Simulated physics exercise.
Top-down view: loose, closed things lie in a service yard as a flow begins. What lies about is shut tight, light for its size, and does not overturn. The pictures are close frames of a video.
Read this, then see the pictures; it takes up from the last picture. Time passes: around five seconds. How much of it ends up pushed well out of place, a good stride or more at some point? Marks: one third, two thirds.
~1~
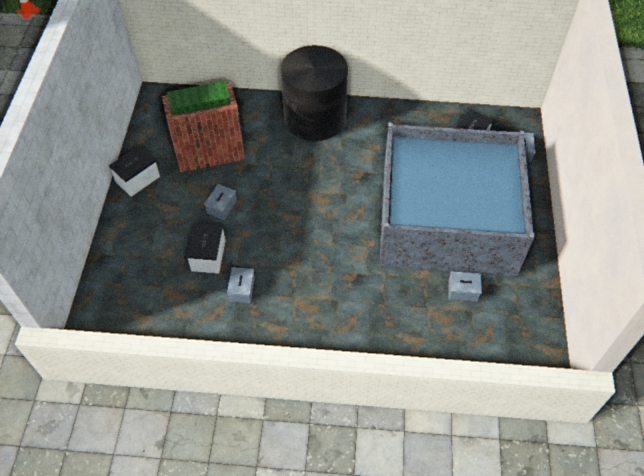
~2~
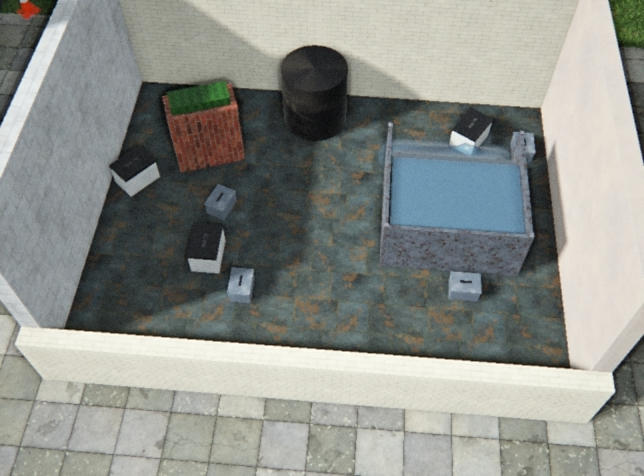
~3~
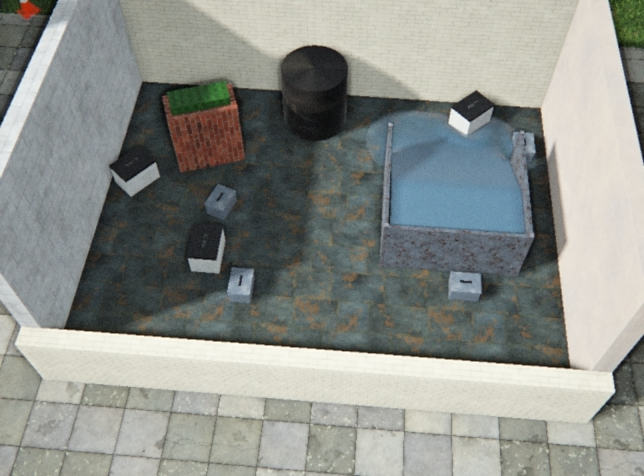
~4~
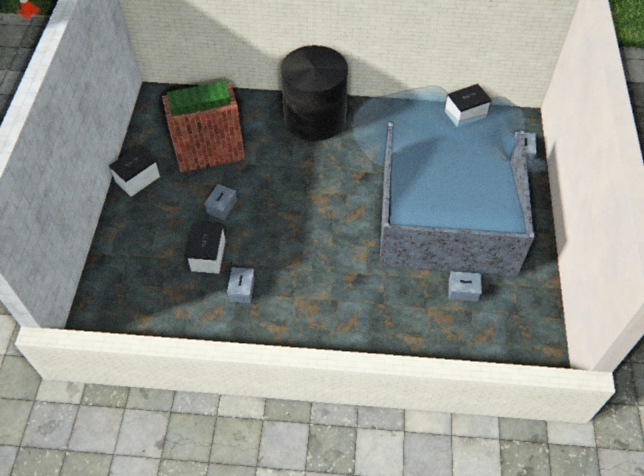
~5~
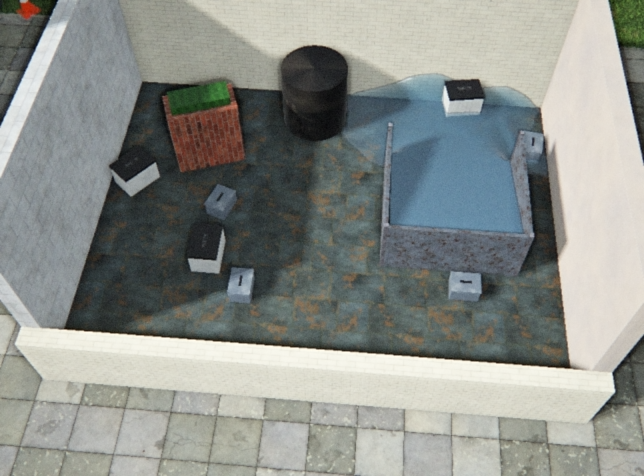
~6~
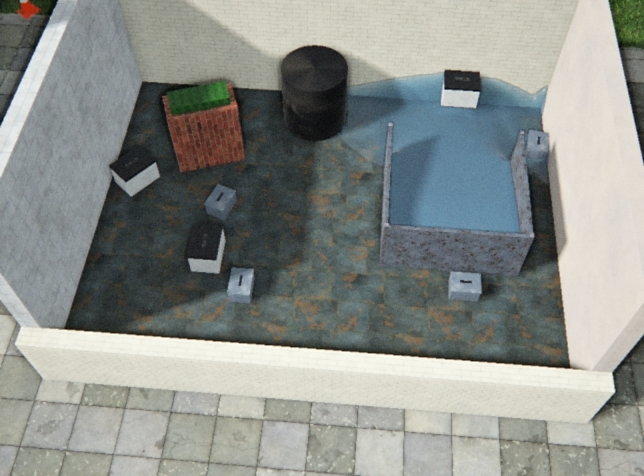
So the part that moves far is between the one-third and two-thirds marks.
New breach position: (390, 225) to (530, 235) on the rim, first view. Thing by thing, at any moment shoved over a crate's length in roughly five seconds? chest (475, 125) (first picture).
Verdict: Short of that.
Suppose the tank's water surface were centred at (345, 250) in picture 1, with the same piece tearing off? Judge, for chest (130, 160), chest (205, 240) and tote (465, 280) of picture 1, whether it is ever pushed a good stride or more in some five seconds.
The first: Travelled far enough; the second: Did not travel far; the third: Travelled far enough.
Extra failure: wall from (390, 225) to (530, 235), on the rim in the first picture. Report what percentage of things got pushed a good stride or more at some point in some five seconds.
About 90 per cent.
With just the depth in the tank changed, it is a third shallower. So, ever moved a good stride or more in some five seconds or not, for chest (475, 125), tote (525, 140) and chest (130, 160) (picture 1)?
Order as given: Displaced that much; displaced that much; not past it.
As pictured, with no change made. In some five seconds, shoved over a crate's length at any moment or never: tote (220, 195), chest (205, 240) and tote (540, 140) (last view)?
Item one never gets that far, item two gets that far, item three gets that far.
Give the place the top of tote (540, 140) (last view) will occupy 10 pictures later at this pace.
Estimated top position: Approximately (552, 291).
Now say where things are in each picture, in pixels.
The first picture shows a chest at (473, 125) rests on the ground; a tote at (524, 142), on the bottom; 0 of 7 have shifted.
The second picture shows a chest at (473, 123), on the bottom; a tote at (524, 142), on the bottom; 0 of 7 have shifted.
The third picture shows a chest at (473, 105) rests on the ground, a stride from its start; a tote at (524, 142) rests on the ground; 1 of 7 have shifted.
The fourth picture shows a chest at (470, 97), on the bottom, a stride from its start; a tote at (526, 142) rests on the ground; 1 of 7 have shifted.
The fifth picture shows a chest at (465, 89), afloat, a stride from its start; a tote at (533, 142), on the bottom, close to its start; 2 of 7 have shifted.
The sixth picture shows a chest at (463, 79), afloat, a stride from its start; a tote at (539, 141), on the bottom, close to its start; 2 of 7 have shifted.
A moment on, 1 of 7 are well off their spots; 1 afloat.
Next, 2 of 7 are well off their spots; 2 afloat.
Later, 1 of 7 are well off their spots; 2 afloat.
In the end, 3 of 7 are well off their spots, and 4 have been at some point; 4 afloat.
